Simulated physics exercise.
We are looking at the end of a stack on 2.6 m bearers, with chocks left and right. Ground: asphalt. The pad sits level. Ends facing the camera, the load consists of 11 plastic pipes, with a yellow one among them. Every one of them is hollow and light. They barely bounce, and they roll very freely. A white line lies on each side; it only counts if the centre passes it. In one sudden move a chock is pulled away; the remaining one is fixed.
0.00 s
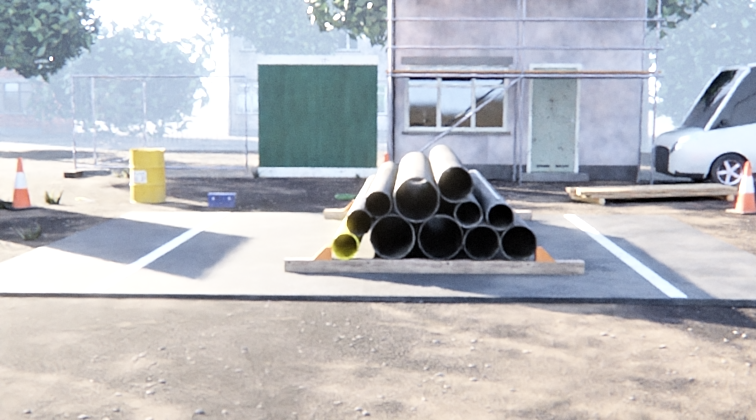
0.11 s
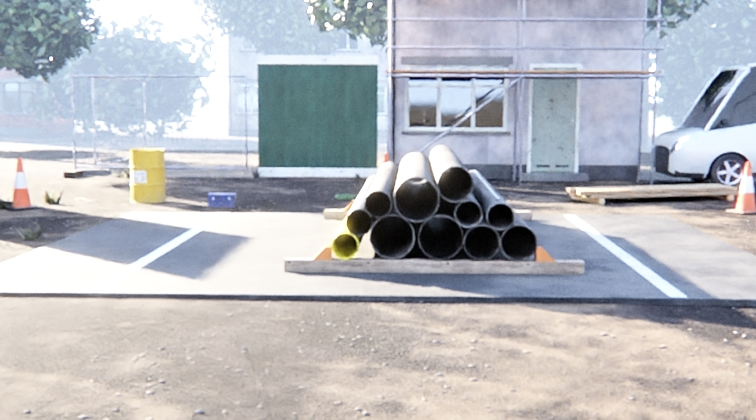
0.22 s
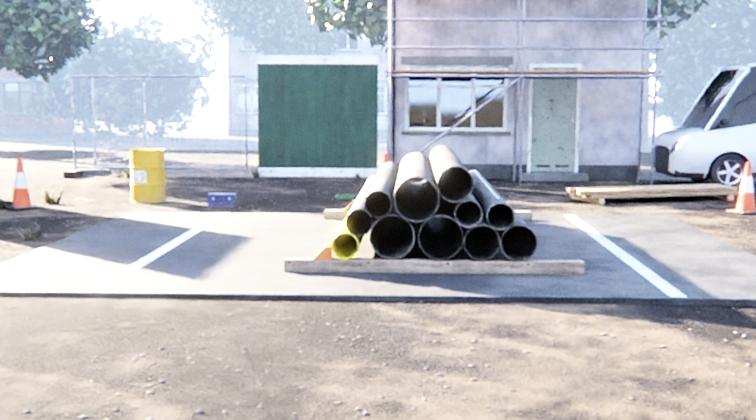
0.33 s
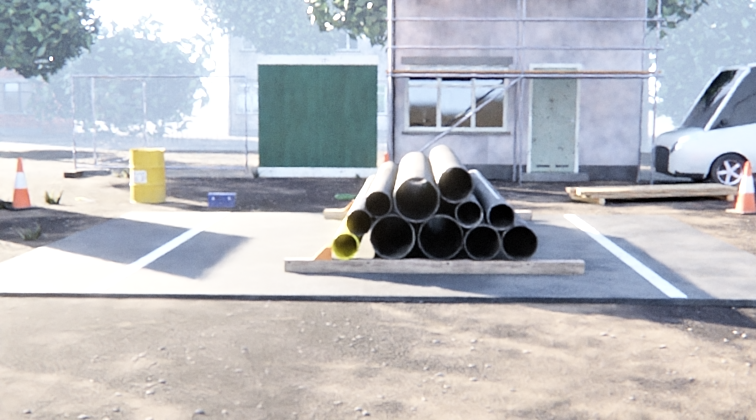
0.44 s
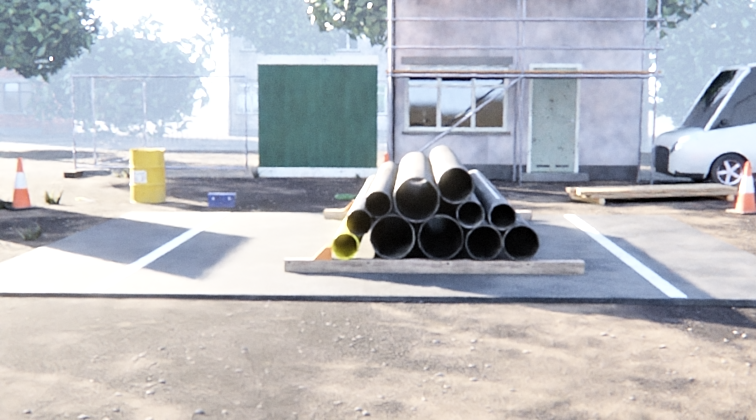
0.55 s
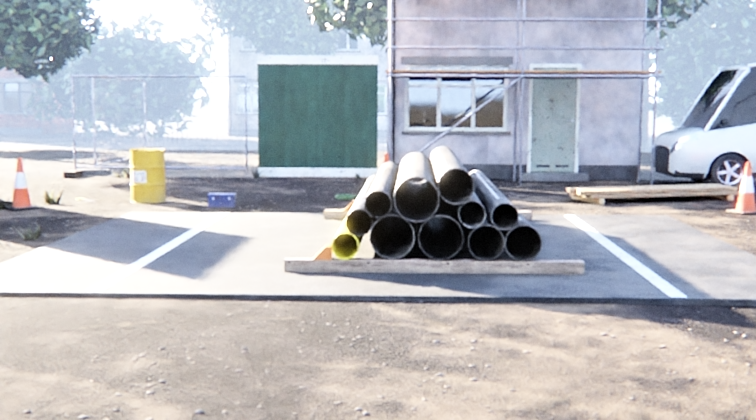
The clip shows a stack of dark pipes with a yellow one at its lower left, resting on wooden bearers between white lines; the right orange chock suddenly disappears, and the lower-right pipes shift very slightly to the right.
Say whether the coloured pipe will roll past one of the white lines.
Oh, it stays in.
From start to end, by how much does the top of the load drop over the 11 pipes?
40 cm.
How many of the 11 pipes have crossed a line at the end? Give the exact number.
Tally at the end: 4.
By 0.9 s, yellow is on the bearers, 55 cm from the bearers' left end; 0 past a line.
Finally (10.1 s), yellow is on the bearers, 55 cm from the bearers' left end; 4 past a line.
